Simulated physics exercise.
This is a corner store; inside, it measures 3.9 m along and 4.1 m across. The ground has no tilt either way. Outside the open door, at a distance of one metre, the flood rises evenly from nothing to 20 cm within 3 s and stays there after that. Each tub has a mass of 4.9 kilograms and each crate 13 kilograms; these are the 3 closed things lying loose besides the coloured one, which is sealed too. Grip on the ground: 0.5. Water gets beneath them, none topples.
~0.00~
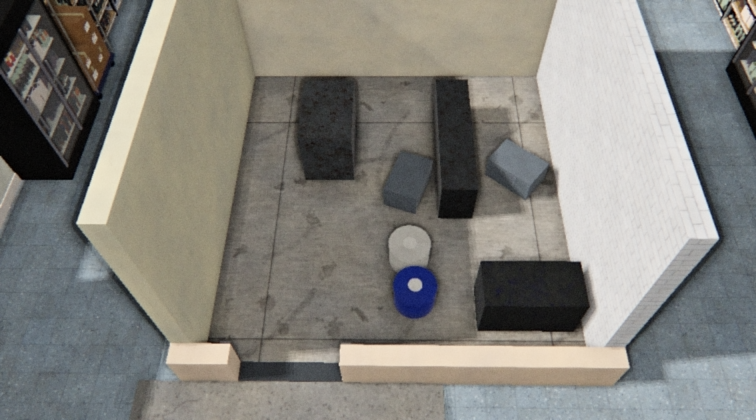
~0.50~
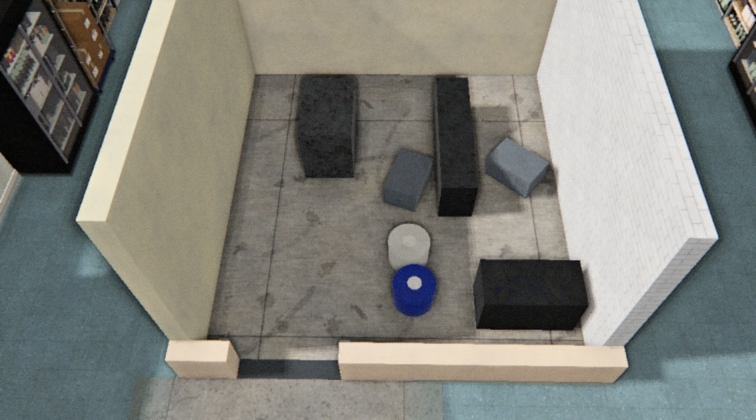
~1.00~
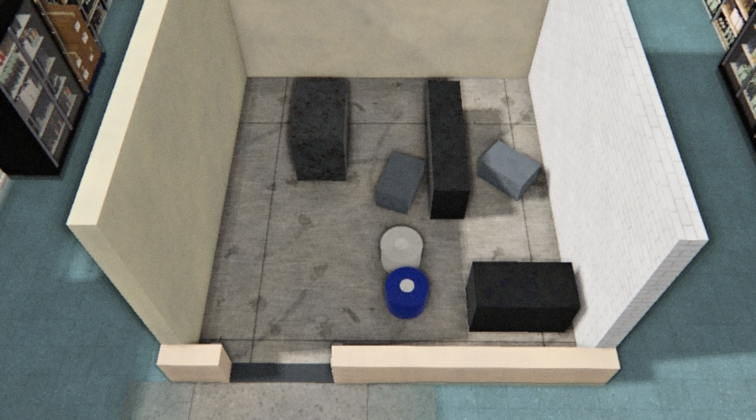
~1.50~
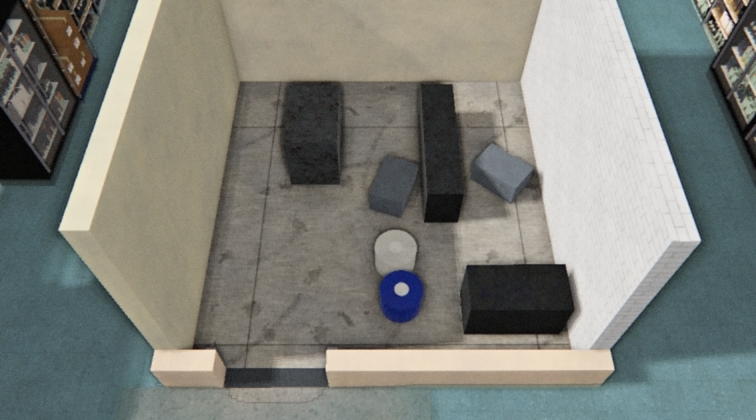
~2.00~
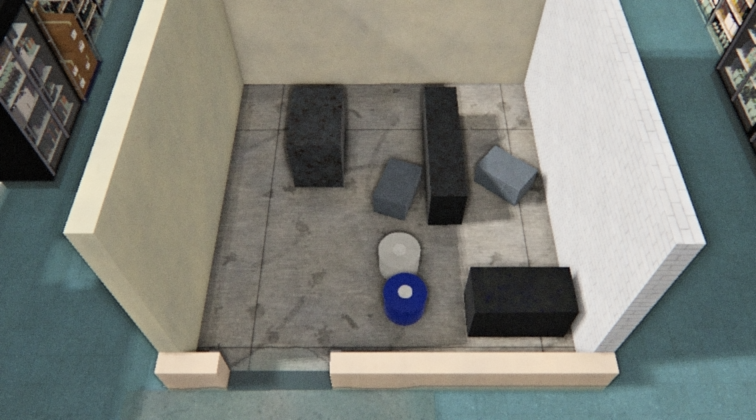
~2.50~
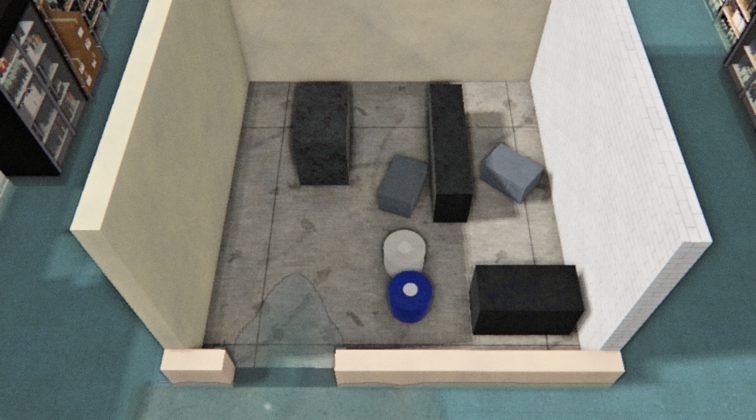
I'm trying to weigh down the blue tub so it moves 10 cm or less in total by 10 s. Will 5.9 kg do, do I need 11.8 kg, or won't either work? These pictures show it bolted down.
5.9 kg will do.
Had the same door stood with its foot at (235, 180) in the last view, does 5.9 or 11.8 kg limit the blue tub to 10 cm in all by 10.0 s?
There both choices fail.
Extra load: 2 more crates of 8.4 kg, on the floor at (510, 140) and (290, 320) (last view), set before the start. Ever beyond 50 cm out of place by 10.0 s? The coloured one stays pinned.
In the order given, within the mark and then beyond the mark.
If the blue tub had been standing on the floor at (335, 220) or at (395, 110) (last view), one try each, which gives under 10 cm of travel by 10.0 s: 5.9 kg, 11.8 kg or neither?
In that order: No load works; no load works.
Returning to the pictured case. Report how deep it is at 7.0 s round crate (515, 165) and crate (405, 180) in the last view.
First about 0 cm, second about 6 cm.
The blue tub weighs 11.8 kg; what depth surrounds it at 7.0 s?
About 2 cm.
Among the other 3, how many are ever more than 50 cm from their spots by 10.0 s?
That adds up to 2.
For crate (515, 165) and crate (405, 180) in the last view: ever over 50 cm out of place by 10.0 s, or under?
Below, beyond.
After 3.5 s the blue tub would be 0 cm from its start with 5.9 kg and 0 cm from its start with 11.8 kg; 1 cm of water round it then.
After 4.5 s the blue tub would be 0 cm from its start with 5.9 kg and 0 cm from its start with 11.8 kg; 2 cm of water round it then.
After 7.0 s the blue tub would be 0 cm from its start with 5.9 kg and 0 cm from its start with 11.8 kg; 2 cm of water round it then.
After 10.0 s the blue tub would be 0 cm from its start with 5.9 kg and 0 cm from its start with 11.8 kg; 3 cm of water round it then.
